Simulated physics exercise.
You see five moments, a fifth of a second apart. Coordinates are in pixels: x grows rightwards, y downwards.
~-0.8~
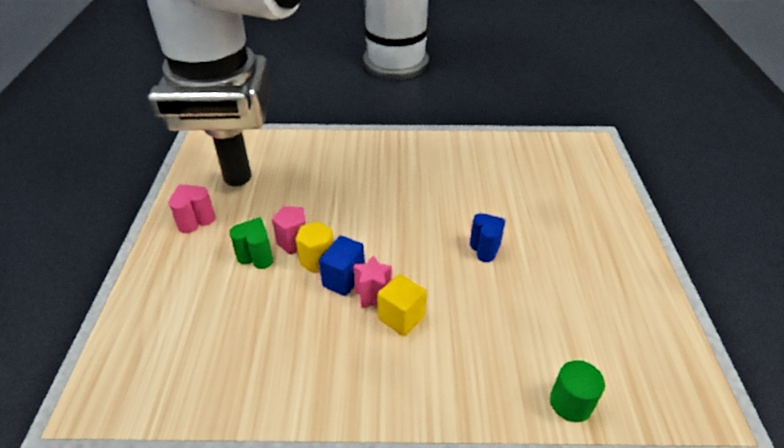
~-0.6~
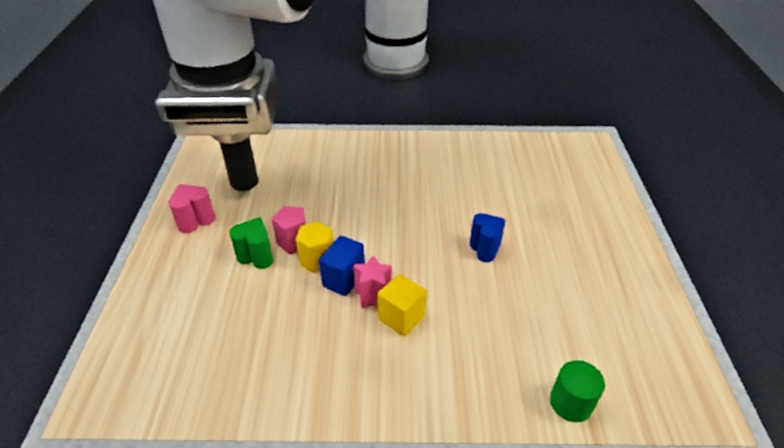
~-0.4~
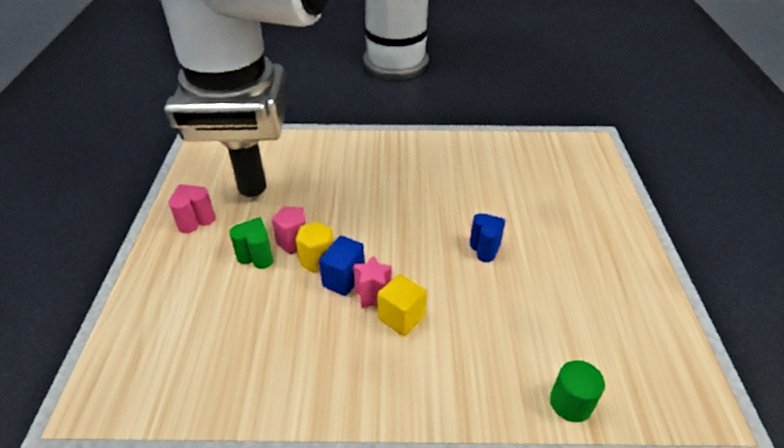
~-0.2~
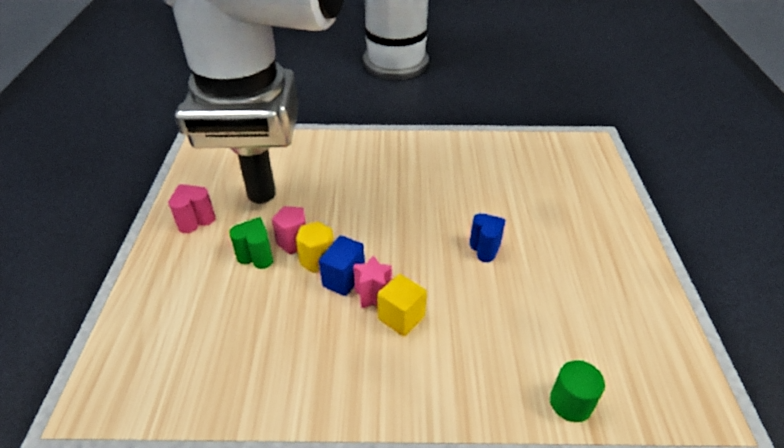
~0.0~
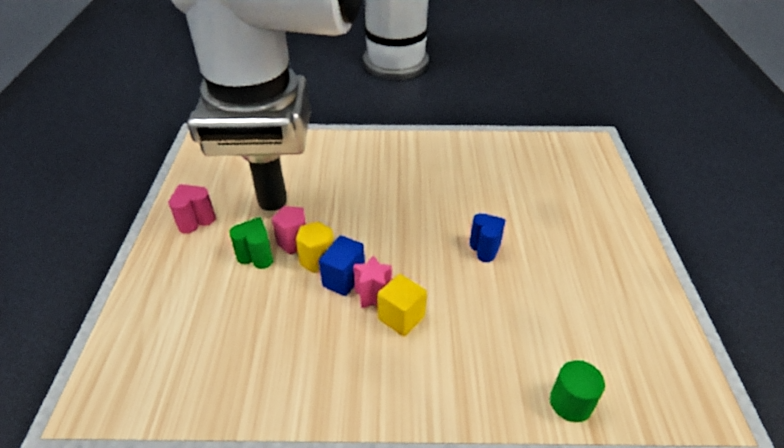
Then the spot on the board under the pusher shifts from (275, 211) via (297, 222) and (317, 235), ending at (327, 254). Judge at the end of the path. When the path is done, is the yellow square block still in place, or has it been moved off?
The yellow square block will stay where it stands.
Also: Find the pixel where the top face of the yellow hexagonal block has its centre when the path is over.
Pixel (309, 252).
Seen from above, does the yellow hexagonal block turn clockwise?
In short: No.
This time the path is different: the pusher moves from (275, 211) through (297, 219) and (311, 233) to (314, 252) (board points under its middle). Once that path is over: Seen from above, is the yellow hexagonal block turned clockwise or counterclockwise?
That block twists counter-clockwise.
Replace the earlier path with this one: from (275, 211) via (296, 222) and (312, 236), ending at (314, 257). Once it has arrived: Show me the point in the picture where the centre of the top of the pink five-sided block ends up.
The middle of the upper face of the pink five-sided block will lie at about (279, 241) in the picture.
On the path given first. Halfway along, pusher at (308, 219); pink five-sided block at (290, 221); yellow hexagonal block at (315, 237), turned 15° anticlockwise.
At the end, pusher at (326, 245); pink five-sided block at (289, 227), turned 50° clockwise; yellow hexagonal block at (309, 252), turned 30° anticlockwise; blue rectangle at (345, 254); yellow square block unmoved.
